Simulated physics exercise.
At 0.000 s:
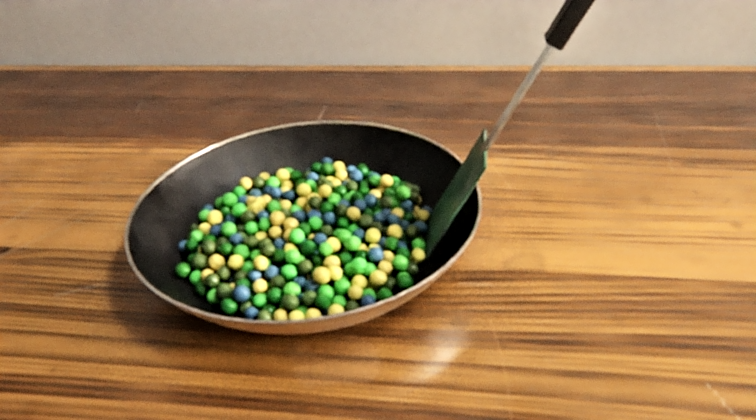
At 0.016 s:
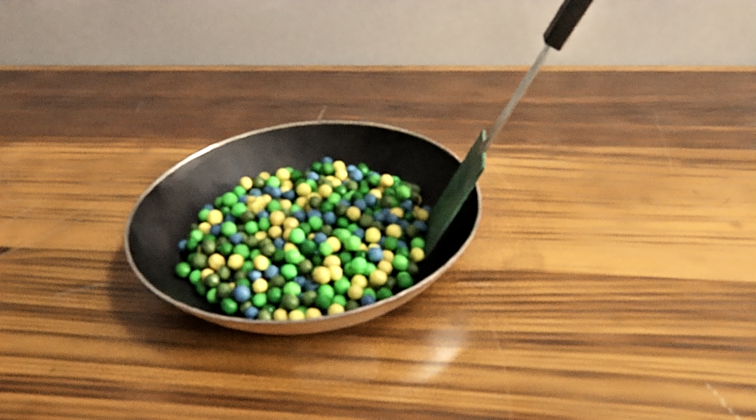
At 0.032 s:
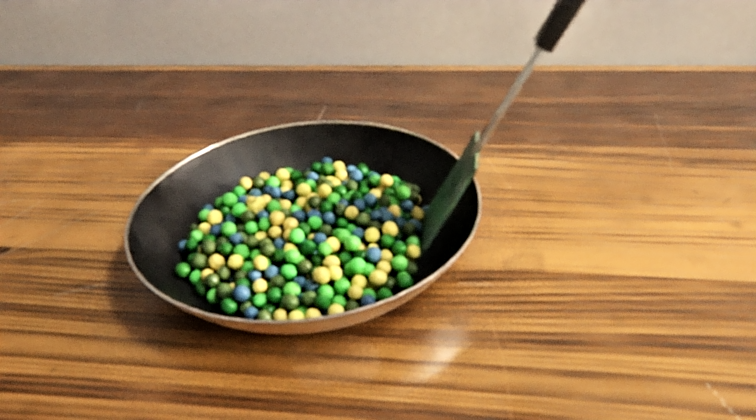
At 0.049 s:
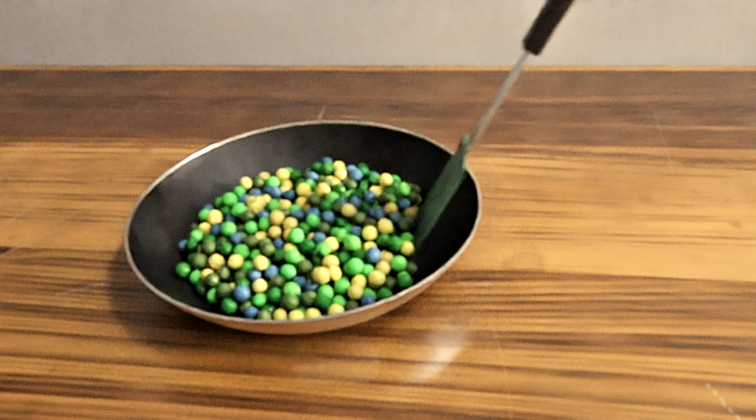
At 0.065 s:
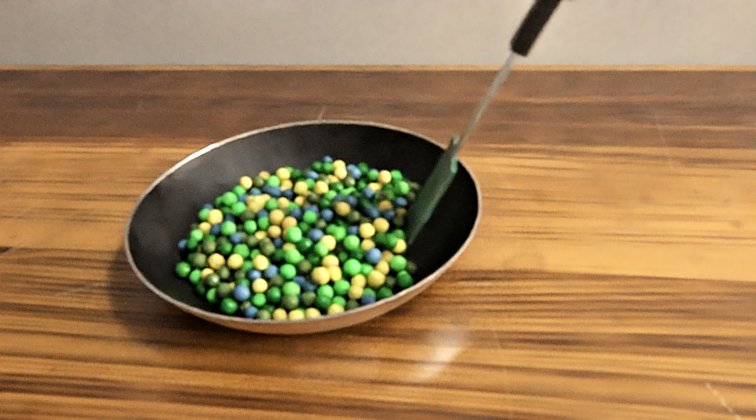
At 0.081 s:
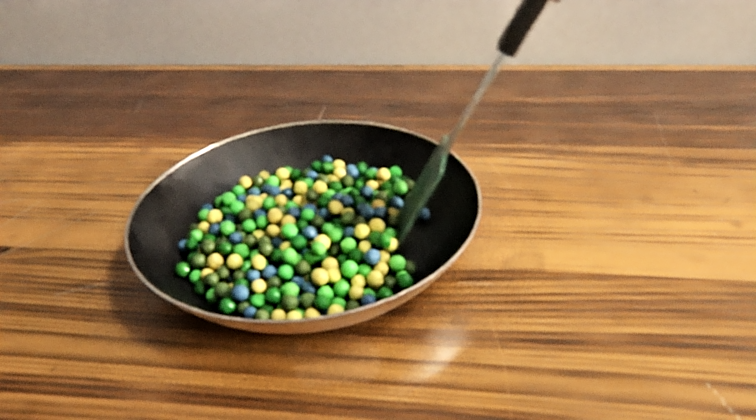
On a wooden table, a turner slides left through colourful balls in a dark frying pan.
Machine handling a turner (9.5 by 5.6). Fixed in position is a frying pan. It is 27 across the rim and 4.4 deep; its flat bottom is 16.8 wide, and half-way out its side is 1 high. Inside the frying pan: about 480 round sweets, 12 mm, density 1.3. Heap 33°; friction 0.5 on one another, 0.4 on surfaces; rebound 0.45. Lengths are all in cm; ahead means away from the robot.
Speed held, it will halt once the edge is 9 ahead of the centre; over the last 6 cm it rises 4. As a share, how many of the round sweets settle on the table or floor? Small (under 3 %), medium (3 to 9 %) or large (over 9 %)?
Medium.
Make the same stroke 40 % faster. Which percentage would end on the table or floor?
Then around 10 percent would finish on the table or floor.
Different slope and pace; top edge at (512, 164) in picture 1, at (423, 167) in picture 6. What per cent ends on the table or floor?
Roughly 20 %.
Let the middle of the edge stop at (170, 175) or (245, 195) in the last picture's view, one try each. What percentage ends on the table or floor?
Around 15 per cent for the first try and 0 per cent for the second.
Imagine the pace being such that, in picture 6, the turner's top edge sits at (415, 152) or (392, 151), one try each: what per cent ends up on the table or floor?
Respectively, some 10 and 15 per cent.
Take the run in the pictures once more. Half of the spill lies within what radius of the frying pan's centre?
The answer is around 20 cm.
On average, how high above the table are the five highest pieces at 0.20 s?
I'd put them at about 5 centimetres above the table.
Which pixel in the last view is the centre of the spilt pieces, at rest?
Near (94, 224).
After 0.20 s, sloping 63°, highest piece 6 above the table; 477 in the frying pan.
After 0.32 s, sloping 63°, highest piece 6 above the table; 477 in the frying pan.
After 0.59 s, sloping 63°, highest piece 5 above the table; 451 in the frying pan, 25 on the table or floor, 1 on the blade or in flight.
After 1.64 s, sloping 63°, highest piece 5 above the table; 451 in the frying pan, 26 on the table or floor.
At rest, 451 in the frying pan, 26 on the table or floor. That is 5 % on the table or floor.
